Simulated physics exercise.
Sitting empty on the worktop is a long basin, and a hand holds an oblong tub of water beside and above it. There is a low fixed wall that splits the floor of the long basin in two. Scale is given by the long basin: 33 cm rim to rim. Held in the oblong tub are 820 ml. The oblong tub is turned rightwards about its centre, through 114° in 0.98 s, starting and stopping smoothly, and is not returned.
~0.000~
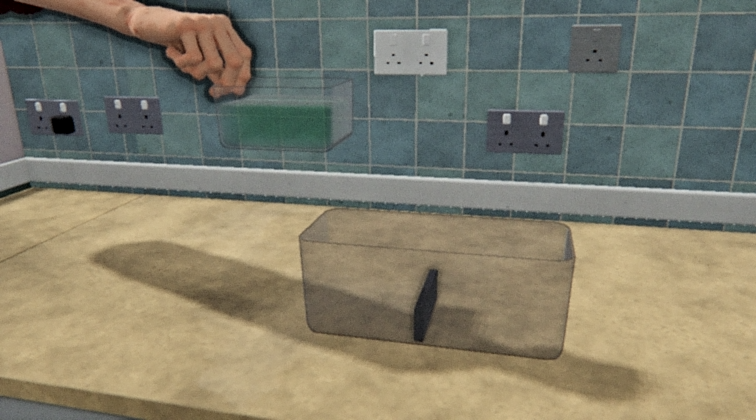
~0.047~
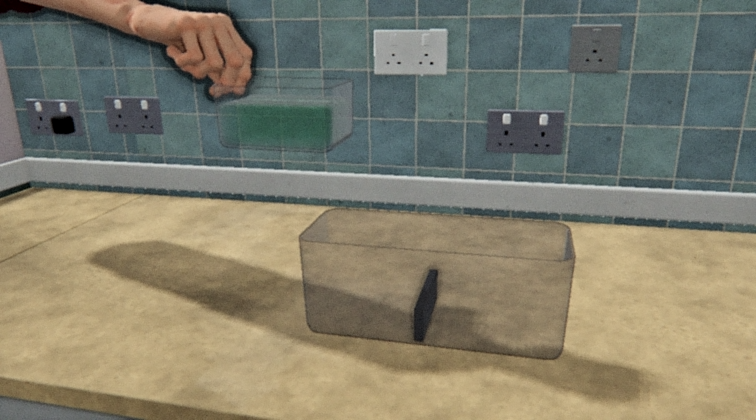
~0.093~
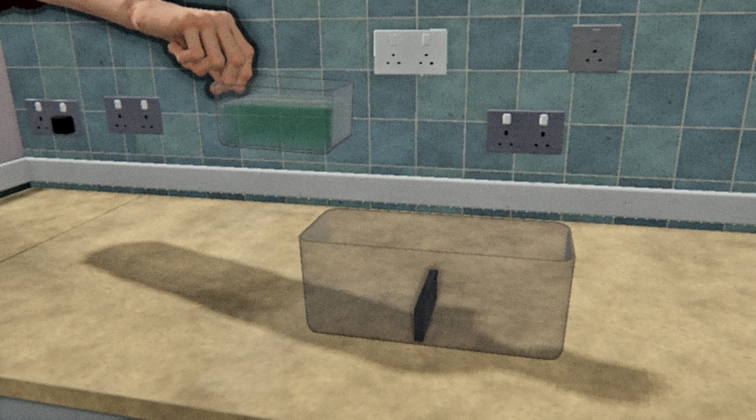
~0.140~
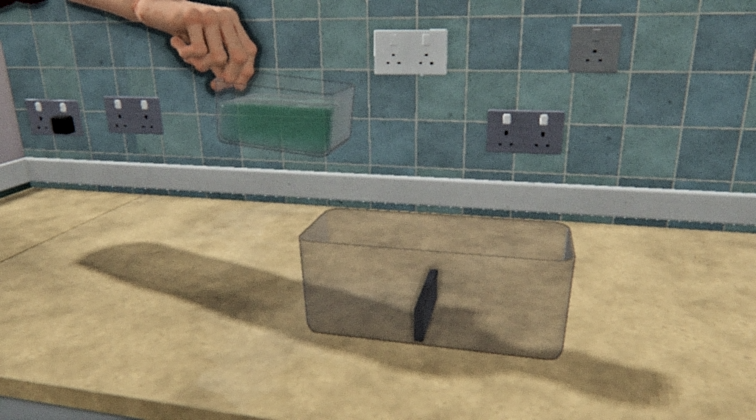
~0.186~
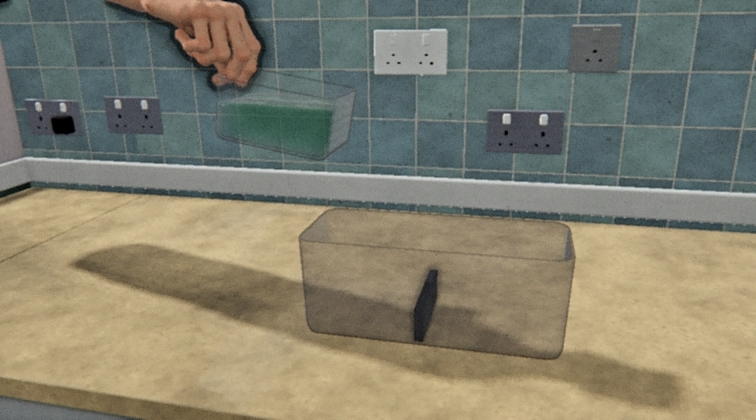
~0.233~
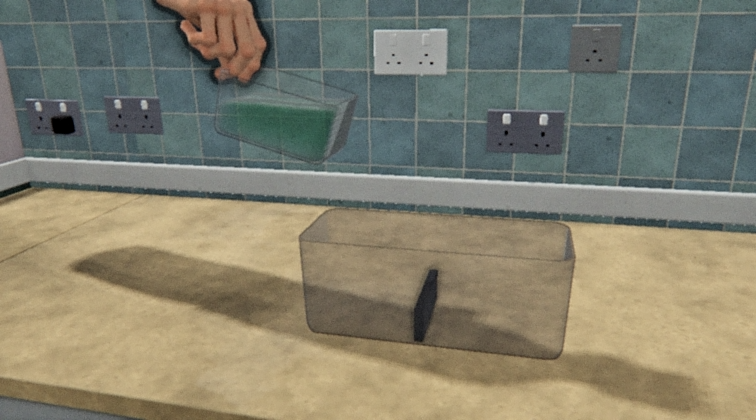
A hand held a clear oblong tub of green-looking water above a long, empty see-through basin on the worktop, then gradually tilted the tub a little to the right.
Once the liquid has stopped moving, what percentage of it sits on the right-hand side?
About 6 per cent.
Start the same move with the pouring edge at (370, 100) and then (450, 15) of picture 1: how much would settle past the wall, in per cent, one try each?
I'd expect close to 40 per cent and then close to 85 per cent.
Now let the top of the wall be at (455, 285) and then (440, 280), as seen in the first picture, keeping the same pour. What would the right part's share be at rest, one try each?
5 in a hundred, followed by 5 in a hundred.
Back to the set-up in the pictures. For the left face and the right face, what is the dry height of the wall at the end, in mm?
8 mm left, 46 mm right.
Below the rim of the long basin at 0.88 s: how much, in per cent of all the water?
About 80 %.
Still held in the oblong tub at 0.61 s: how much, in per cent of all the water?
Remaining: Near 42 % of the total.
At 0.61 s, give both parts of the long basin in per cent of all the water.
16 on the left, 0 on the right, roughly.
By 0.61 s the tilt is 78° and 41 per cent is still to pour, 15 is left of the wall and 0 right of it.
By 0.88 s the tilt is 111° and 7 per cent is still to pour, 78 is left of the wall and 2 right of it.
By 1.17 s the tilt is 114° and 0 per cent is still to pour, 87 is left of the wall and 5 right of it.
By 1.48 s the tilt is 114° and 0 per cent is still to pour, 88 is left of the wall and 6 right of it.
At rest 87 per cent lies left of the wall, 6 right of it and 7 outside.
